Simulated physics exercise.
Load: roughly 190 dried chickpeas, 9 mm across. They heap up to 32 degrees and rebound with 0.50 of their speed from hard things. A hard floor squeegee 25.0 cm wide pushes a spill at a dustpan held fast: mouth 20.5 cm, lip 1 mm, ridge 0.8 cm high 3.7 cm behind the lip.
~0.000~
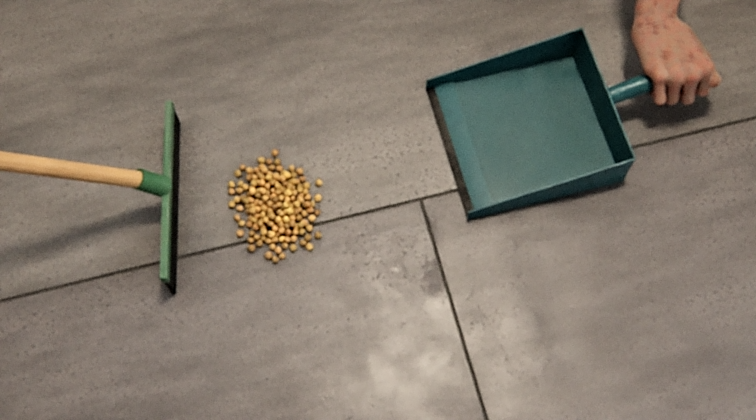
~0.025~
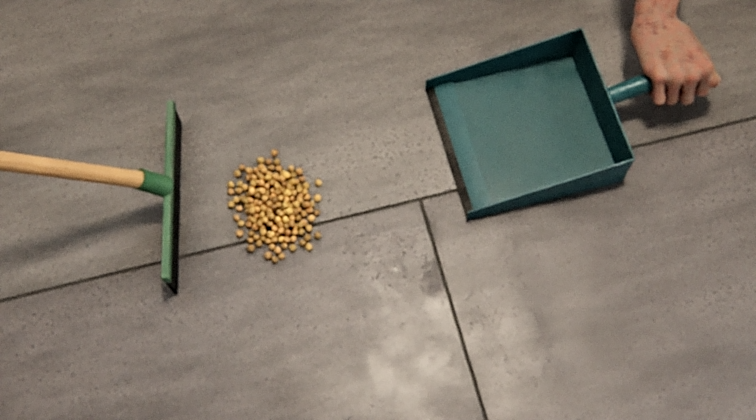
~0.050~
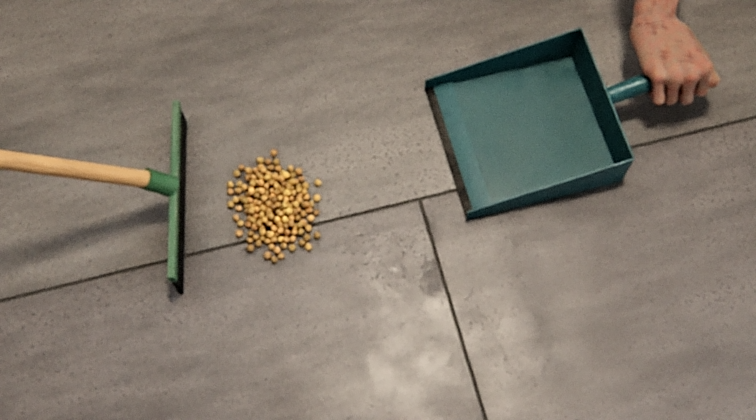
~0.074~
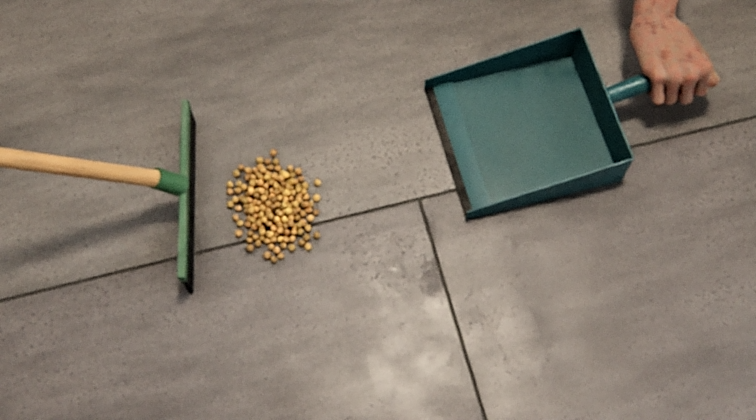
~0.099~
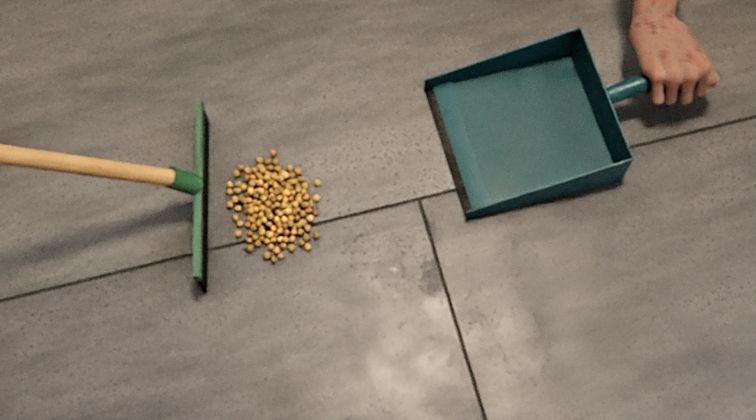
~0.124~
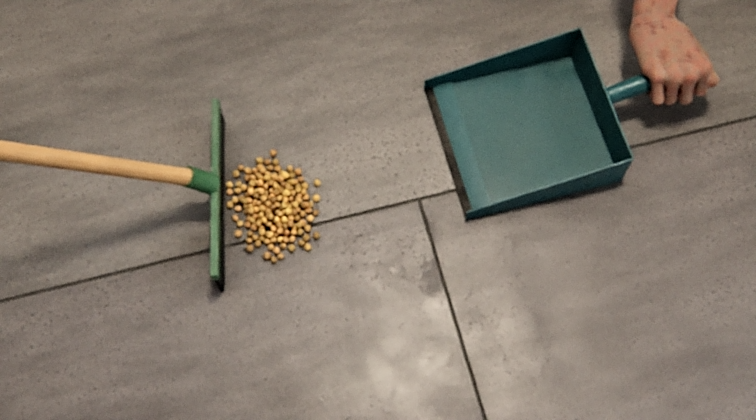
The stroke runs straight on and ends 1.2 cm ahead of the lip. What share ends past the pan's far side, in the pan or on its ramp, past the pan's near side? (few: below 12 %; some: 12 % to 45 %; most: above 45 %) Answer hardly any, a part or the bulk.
Past the pan's far side: Hardly any; in the pan or on its ramp: A part; past the pan's near side: A part.
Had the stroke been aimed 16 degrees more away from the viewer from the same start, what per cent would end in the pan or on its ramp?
Then about 35 per cent.
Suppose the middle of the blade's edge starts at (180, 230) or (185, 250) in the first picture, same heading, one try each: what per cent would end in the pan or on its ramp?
Some 35 and 30 per cent.
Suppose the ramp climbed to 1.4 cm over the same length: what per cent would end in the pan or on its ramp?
In that case some 30 per cent.
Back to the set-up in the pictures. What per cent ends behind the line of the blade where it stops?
About 0 per cent.
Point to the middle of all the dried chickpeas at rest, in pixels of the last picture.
At about (467, 195).
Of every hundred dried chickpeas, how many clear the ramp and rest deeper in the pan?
Roughly 15 per cent.
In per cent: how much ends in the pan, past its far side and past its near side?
Far side 5, pan 35, near side 30.
After 0.29 s, middle of the blade 17 cm from the lip; 0 % over the lip, far side 0 %, near side 15 %.
Then, at 0.40 s, middle of the blade 7 cm from the lip; 0 % over the lip, far side 0 %, near side 25 %.
Then, at 0.64 s, middle of the blade 4 cm from the lip; 35 % over the lip, far side 5 %, near side 30 %.
At rest (1.2 s), far side 5 %, pan 35 %, near side 30 %, in front of the lip or behind the blade 30 %.
